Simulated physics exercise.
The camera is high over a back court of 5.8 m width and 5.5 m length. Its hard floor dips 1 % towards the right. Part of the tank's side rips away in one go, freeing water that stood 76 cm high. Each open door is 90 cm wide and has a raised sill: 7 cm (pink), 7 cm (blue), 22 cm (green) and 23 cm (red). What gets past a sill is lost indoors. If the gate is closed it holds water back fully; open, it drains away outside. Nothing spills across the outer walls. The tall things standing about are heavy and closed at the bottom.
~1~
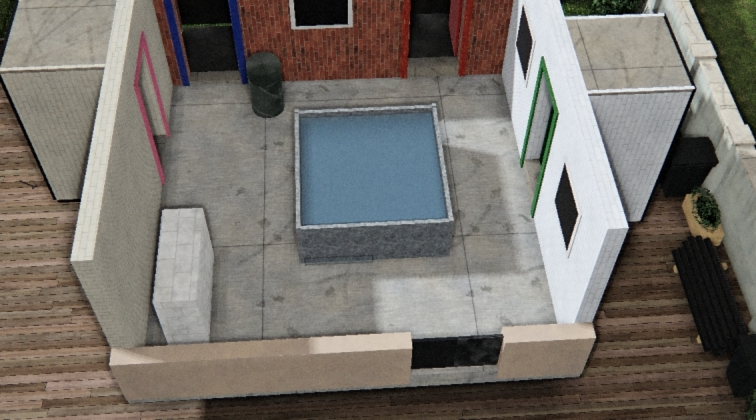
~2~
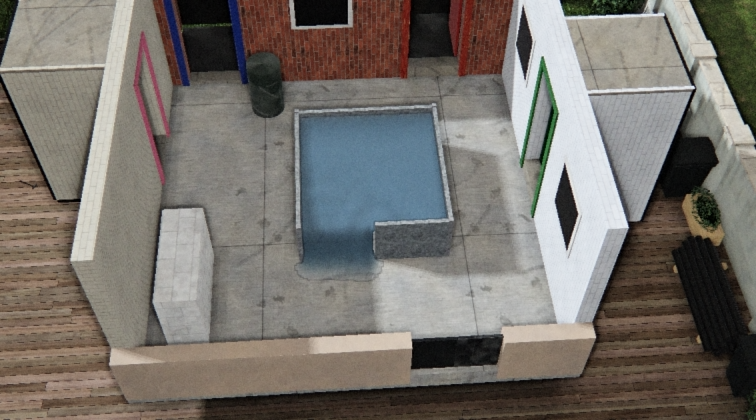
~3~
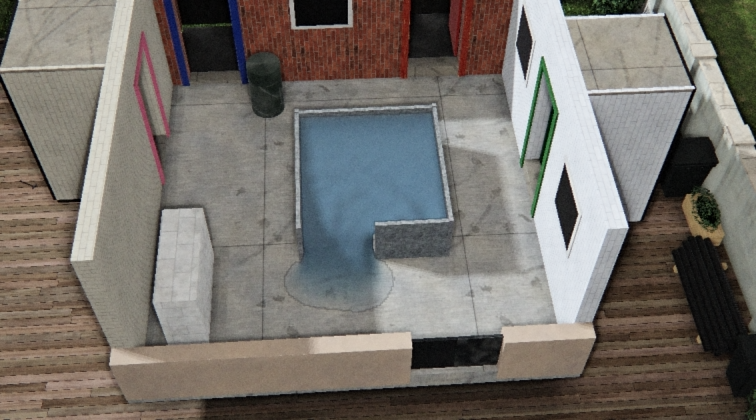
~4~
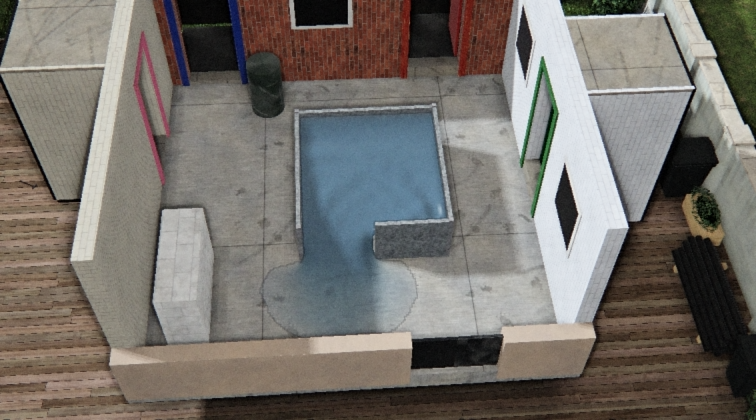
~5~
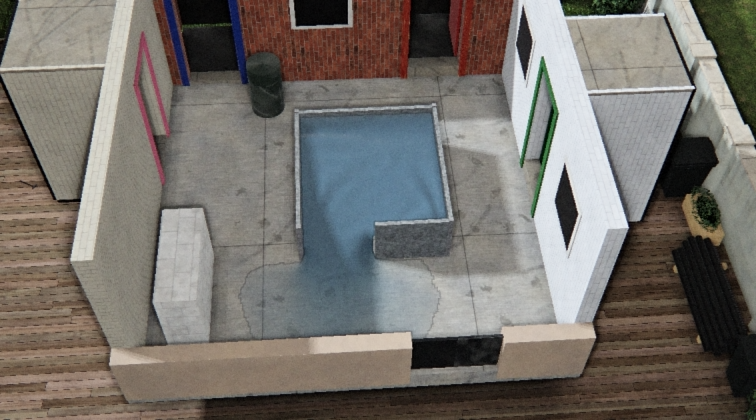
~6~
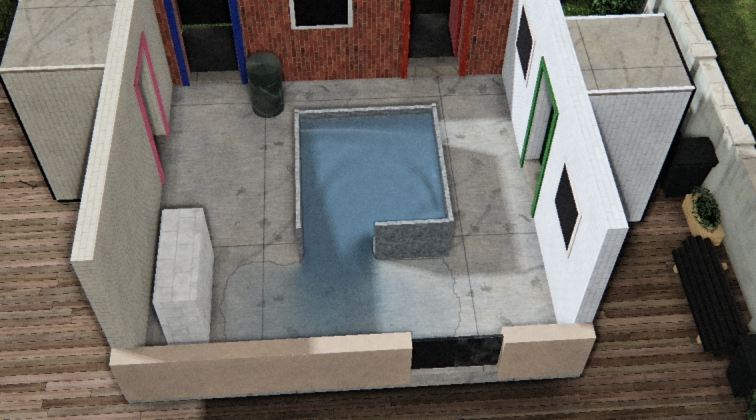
Blue water pouring through a gap in the front of a square stone tank, spreading across a walled grey courtyard floor.
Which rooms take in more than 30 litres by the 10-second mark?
Door by door: At the pink door it keeps below the limit; at the blue door it goes over the limit; at the green door it keeps below the limit; at the red door it does not reach the limit.
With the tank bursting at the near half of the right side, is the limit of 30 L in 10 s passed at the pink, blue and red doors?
Against that limit: Pink over, blue over, red not over.
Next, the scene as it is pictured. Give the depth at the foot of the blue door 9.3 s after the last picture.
Roughly 13.5 cm deep.
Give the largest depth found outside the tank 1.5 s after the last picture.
Roughly 50 cm.
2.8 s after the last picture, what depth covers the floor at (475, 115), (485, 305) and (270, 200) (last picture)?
In that order: 3, 6 and 3 cm.
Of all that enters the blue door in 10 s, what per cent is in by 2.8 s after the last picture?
About 0 per cent.
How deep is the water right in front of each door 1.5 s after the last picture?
Depths in cm: Pink 0, blue 0, green 0, red 0.
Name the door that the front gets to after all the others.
It is the red one.
Then, 0.7 s after the last picture water covers 25 % of the floor and is deepest (48 cm) near (331, 363); pink door not reached, blue door not reached, green door not reached, red door not reached.
Then, 1.5 s after the last picture water covers 35 % of the floor and is deepest (50 cm) near (157, 372); pink door not reached, blue door not reached, green door not reached, red door not reached.
Then, 2.8 s after the last picture water covers 75 % of the floor and is deepest (34 cm) near (143, 373); pink door 5 cm at the sill, 0 L in, blue door 11 cm at the sill, 1 L in, green door 8 cm at the sill, 0 L in, red door not reached.
Then, 5.3 s after the last picture water covers 95 % of the floor and is deepest (21 cm) near (540, 352); pink door 2 cm at the sill, 0 L in, blue door 15 cm at the sill, 111 L in, green door 8 cm at the sill, 0 L in, red door 15 cm at the sill, 0 L in.
Then, 9.3 s after the last picture water covers 95 % of the floor and is deepest (18 cm) near (322, 139); pink door 10 cm at the sill, 5 L in, blue door 13 cm at the sill, 207 L in, green door 17 cm at the sill, 0 L in, red door 16 cm at the sill, 0 L in.
